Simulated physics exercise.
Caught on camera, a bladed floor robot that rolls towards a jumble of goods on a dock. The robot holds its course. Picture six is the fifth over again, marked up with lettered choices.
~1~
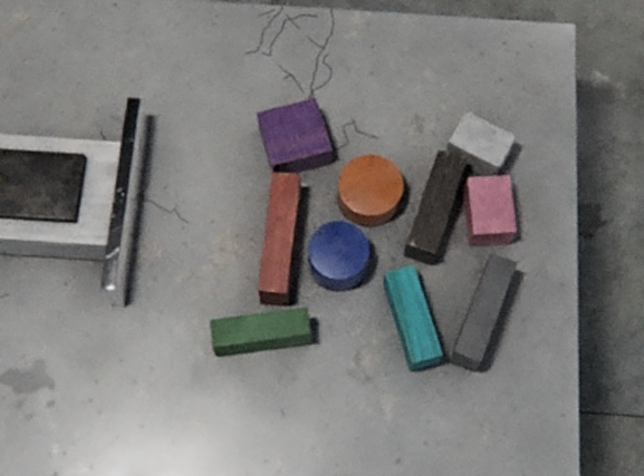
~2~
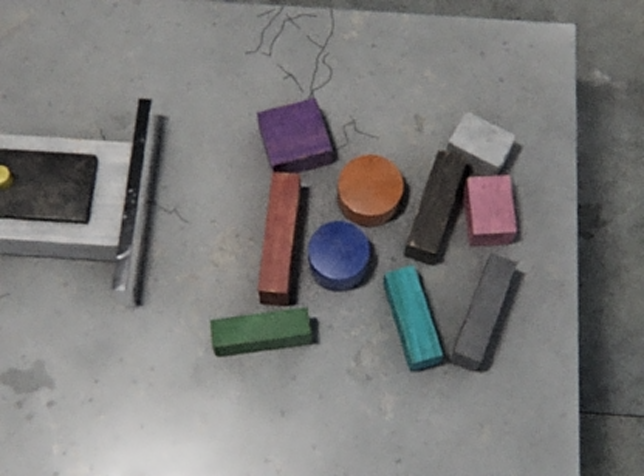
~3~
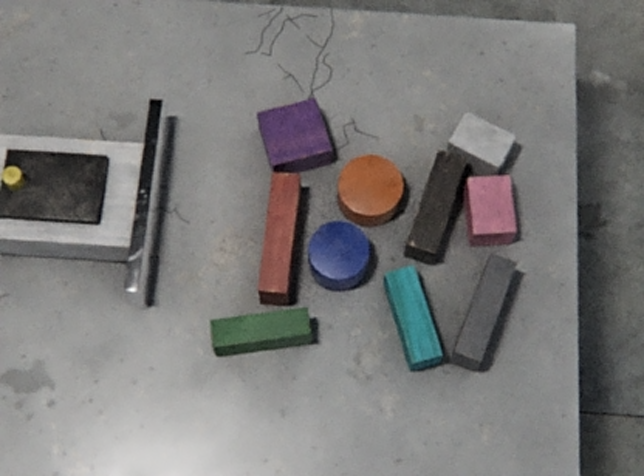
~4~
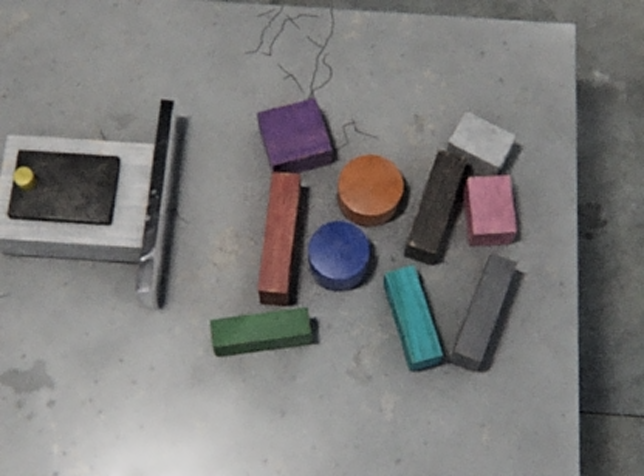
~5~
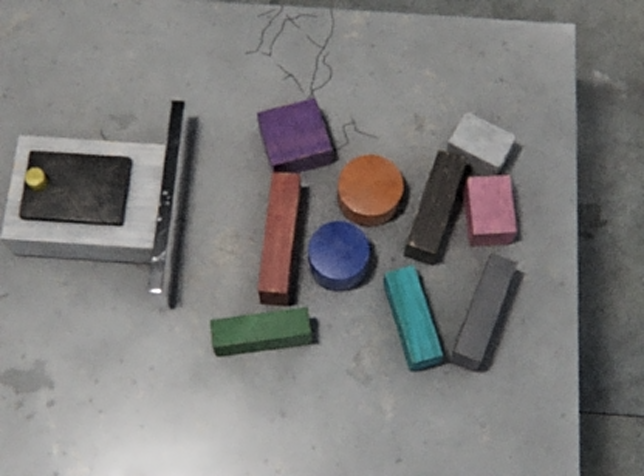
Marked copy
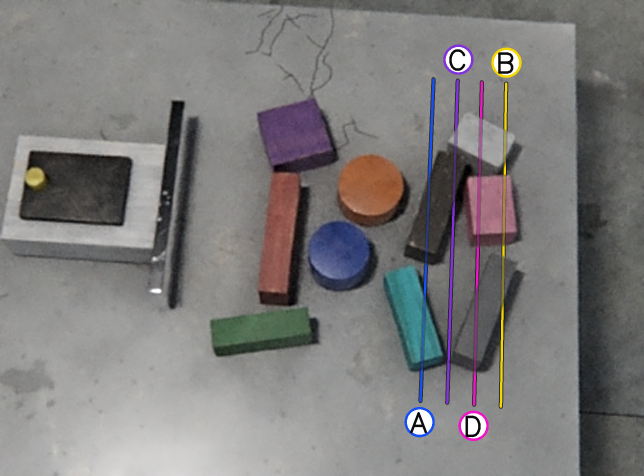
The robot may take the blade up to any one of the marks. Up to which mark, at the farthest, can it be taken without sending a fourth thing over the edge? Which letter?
Up to line B.
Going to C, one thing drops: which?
The pink crate goes over.
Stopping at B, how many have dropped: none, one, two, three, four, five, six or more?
In all, three.
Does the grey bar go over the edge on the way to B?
No.
On the marked copy, A at (427, 232); B at (504, 237); C at (453, 234); D at (478, 235).
Taking B. A third of the way, robot (206, 196); purple crate (334, 134); blue canister (352, 258).
Two thirds of the way, robot (328, 204); pink crate (560, 222); black bar (524, 213).
When it is over, robot (422, 210); black bar over the edge; pink crate over the edge; three fallen.
As for the rest, A is within the limit but short; C is within the limit but short; D is within the limit but short.
